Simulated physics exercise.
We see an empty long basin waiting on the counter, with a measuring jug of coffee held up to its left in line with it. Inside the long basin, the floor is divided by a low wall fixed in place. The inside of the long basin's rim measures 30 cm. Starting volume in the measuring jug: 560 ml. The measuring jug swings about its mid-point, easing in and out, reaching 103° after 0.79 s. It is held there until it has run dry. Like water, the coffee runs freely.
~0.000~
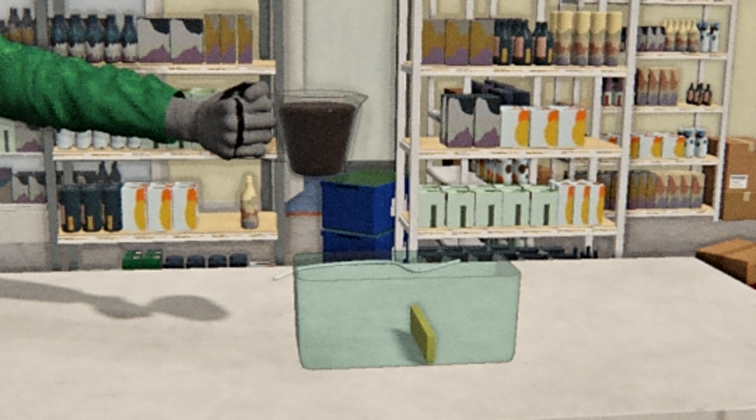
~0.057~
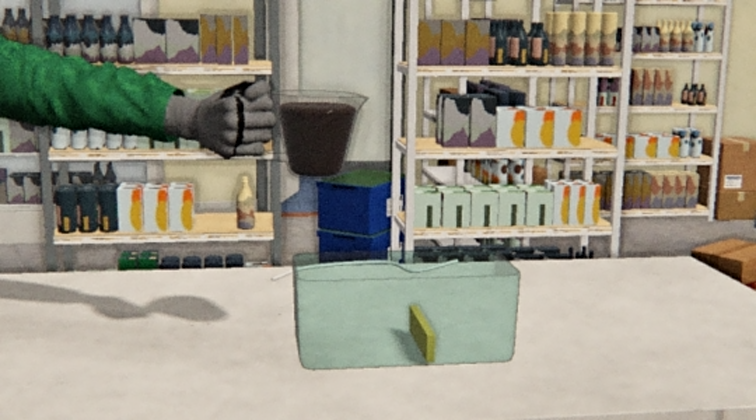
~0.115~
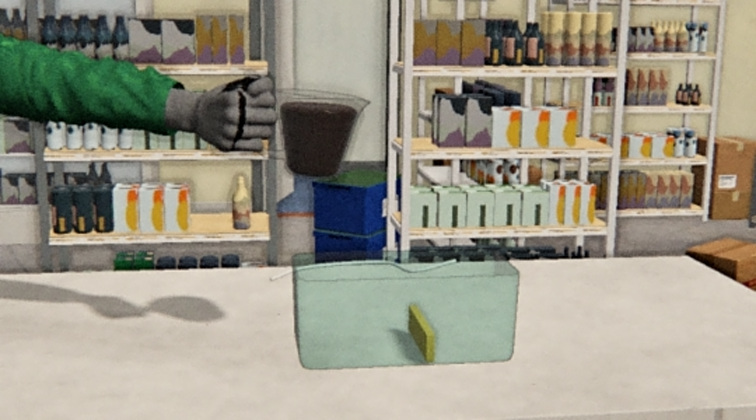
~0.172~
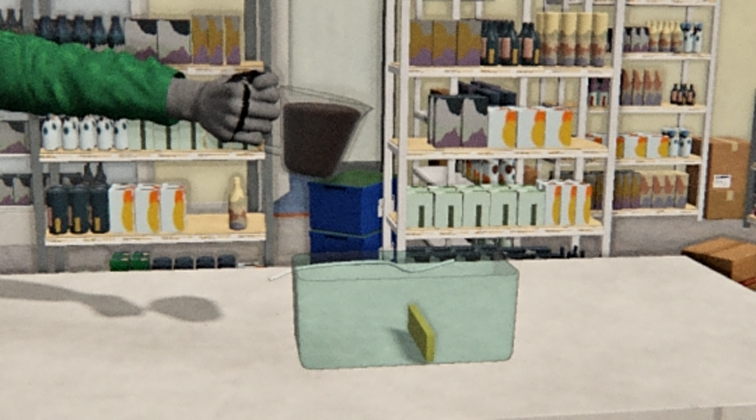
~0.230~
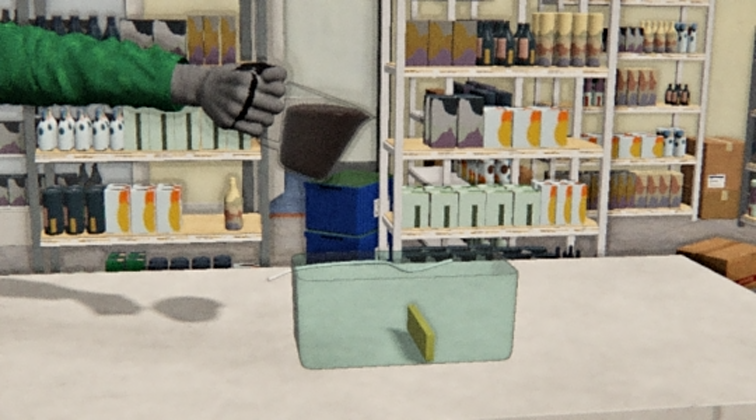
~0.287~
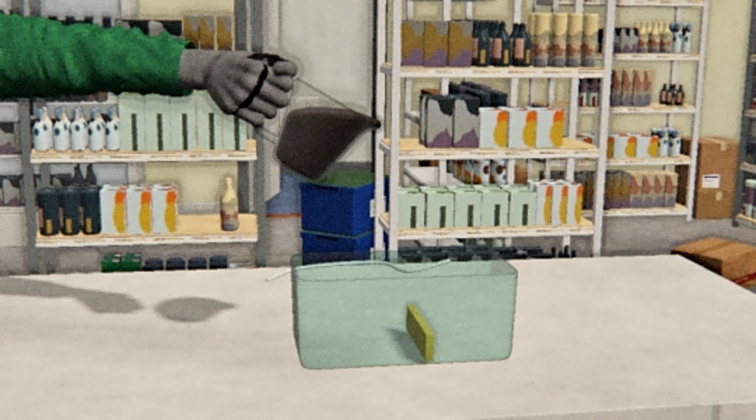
In a storeroom lined with stocked shelves, a gray-gloved hand in a green sleeve held a jug of dark coffee above a clear basin on the counter, then gradually tilted it to the right.
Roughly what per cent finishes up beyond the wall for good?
Roughly 40 per cent.
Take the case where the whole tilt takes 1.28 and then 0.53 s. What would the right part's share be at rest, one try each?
Around 55 per cent first, around 30 per cent next.
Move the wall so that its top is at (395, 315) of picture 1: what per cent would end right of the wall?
Then roughly 95 per cent would end up there.
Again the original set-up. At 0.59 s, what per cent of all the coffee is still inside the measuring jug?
Still held: Roughly 46 % of the total.
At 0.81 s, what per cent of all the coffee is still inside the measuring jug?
About 6 percent.
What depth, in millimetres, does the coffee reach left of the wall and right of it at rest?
About 14 mm left, about 14 mm right.
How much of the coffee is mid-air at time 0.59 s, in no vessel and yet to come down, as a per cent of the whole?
Close to 34 per cent, I'd say.
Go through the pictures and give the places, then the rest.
Tilt 0°; pouring edge (369, 95); surface from (277, 105) to (356, 106); the long basin's rim runs from (295, 268) to (509, 263); the wall's top is at (422, 321), in the first frame.
Tilt 1°; pouring edge (369, 97); surface from (278, 105) to (356, 107), in the second frame.
Tilt 5°; pouring edge (371, 101); surface from (279, 105) to (358, 108), in the third frame.
Tilt 12°; pouring edge (374, 107); surface from (282, 105) to (362, 110), in the fourth frame.
Tilt 20°; pouring edge (377, 116); surface from (285, 108) to (369, 113), in the fifth frame.
Tilt 30°; pouring edge (378, 127); surface from (286, 115) to (369, 119); 1 per cent is over the edge, in the sixth frame.
By 0.59 s the tilt is 87° and 47 per cent is still to pour, 3 is left of the wall and 16 right of it.
By 0.81 s the tilt is 103° and 6 per cent is still to pour, 39 is left of the wall and 40 right of it.
By 1.04 s the tilt is 103° and 0 per cent is still to pour, 59 is left of the wall and 39 right of it.
By 1.29 s the tilt is 103° and 0 per cent is still to pour, 59 is left of the wall and 40 right of it.
At rest 59 per cent lies left of the wall, 40 right of it and 2 outside.
